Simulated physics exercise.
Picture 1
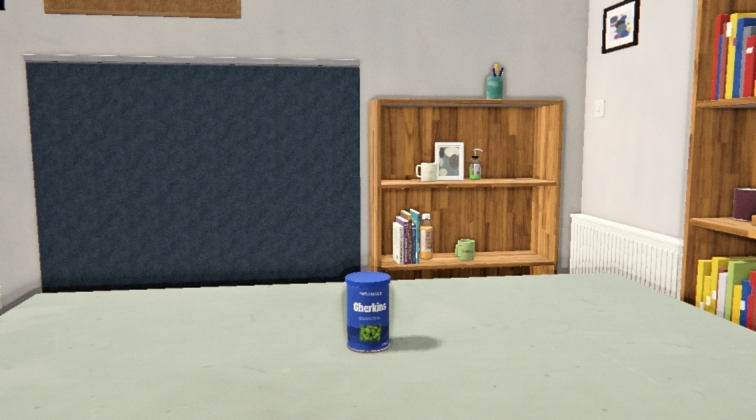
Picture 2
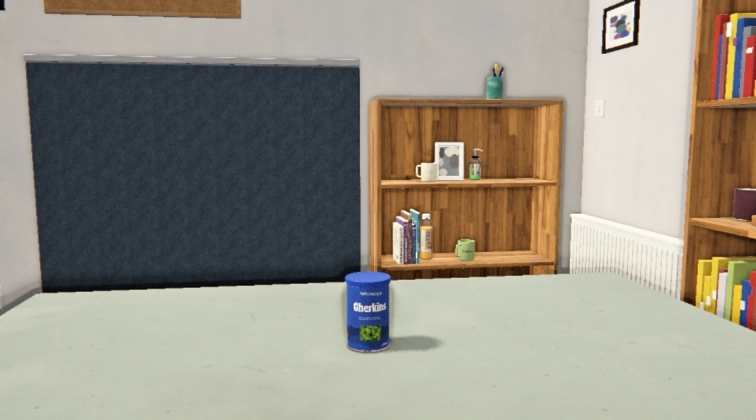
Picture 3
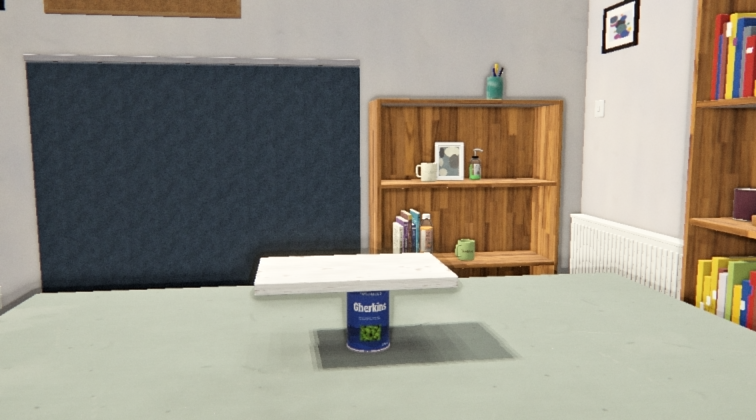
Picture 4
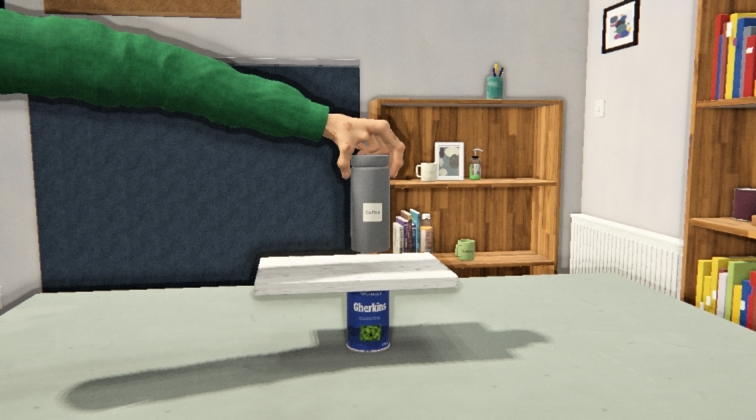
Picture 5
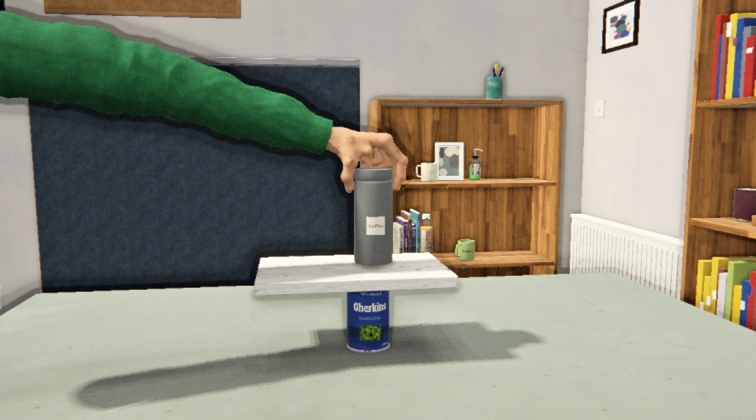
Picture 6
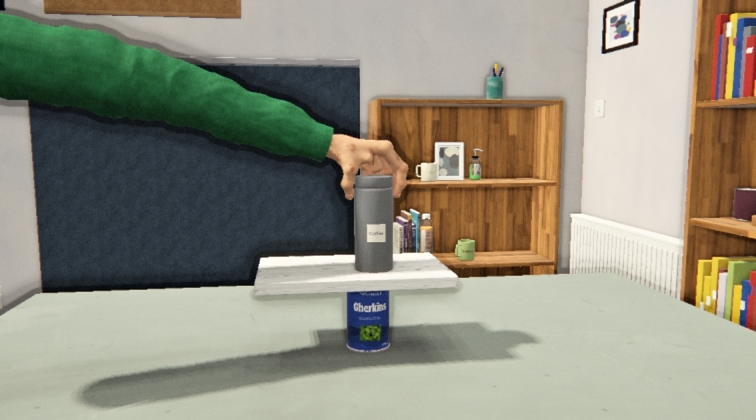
To begin with, a blue gherkins can stands alone on a pale green table, and then a white board appears lying flat across its top. A hand in a green sleeve reaches in from the left and lowers a grey jar onto the board, still holding it from above.
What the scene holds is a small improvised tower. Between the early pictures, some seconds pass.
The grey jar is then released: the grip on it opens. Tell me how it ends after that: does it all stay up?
Yes: My guess is that nothing will drop.
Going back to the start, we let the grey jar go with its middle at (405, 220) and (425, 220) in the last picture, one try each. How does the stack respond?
Result of try one is that it stays stable, and of try two that it stays stable.
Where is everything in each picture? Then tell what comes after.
In the first picture, the last thing is not in view yet.
In the second picture, the last thing is not in view yet.
In the third picture, the last thing is not in view yet; white board (352, 271).
The fourth picture shows coming down; grey jar (370, 202); white board (352, 271).
The fifth picture shows coming down; grey jar (374, 216); white board (352, 271).
The sixth picture shows in place under the hand; grey jar (374, 223); white board (352, 271).
Then, 0.30 s after the last picture, nothing has stirred.
Then, 0.70 s after the last picture, grey jar resting near (374, 224).
At rest, all 3 in place. Seen from the same camera at the end, grey jar near (374, 224). The stack holds.
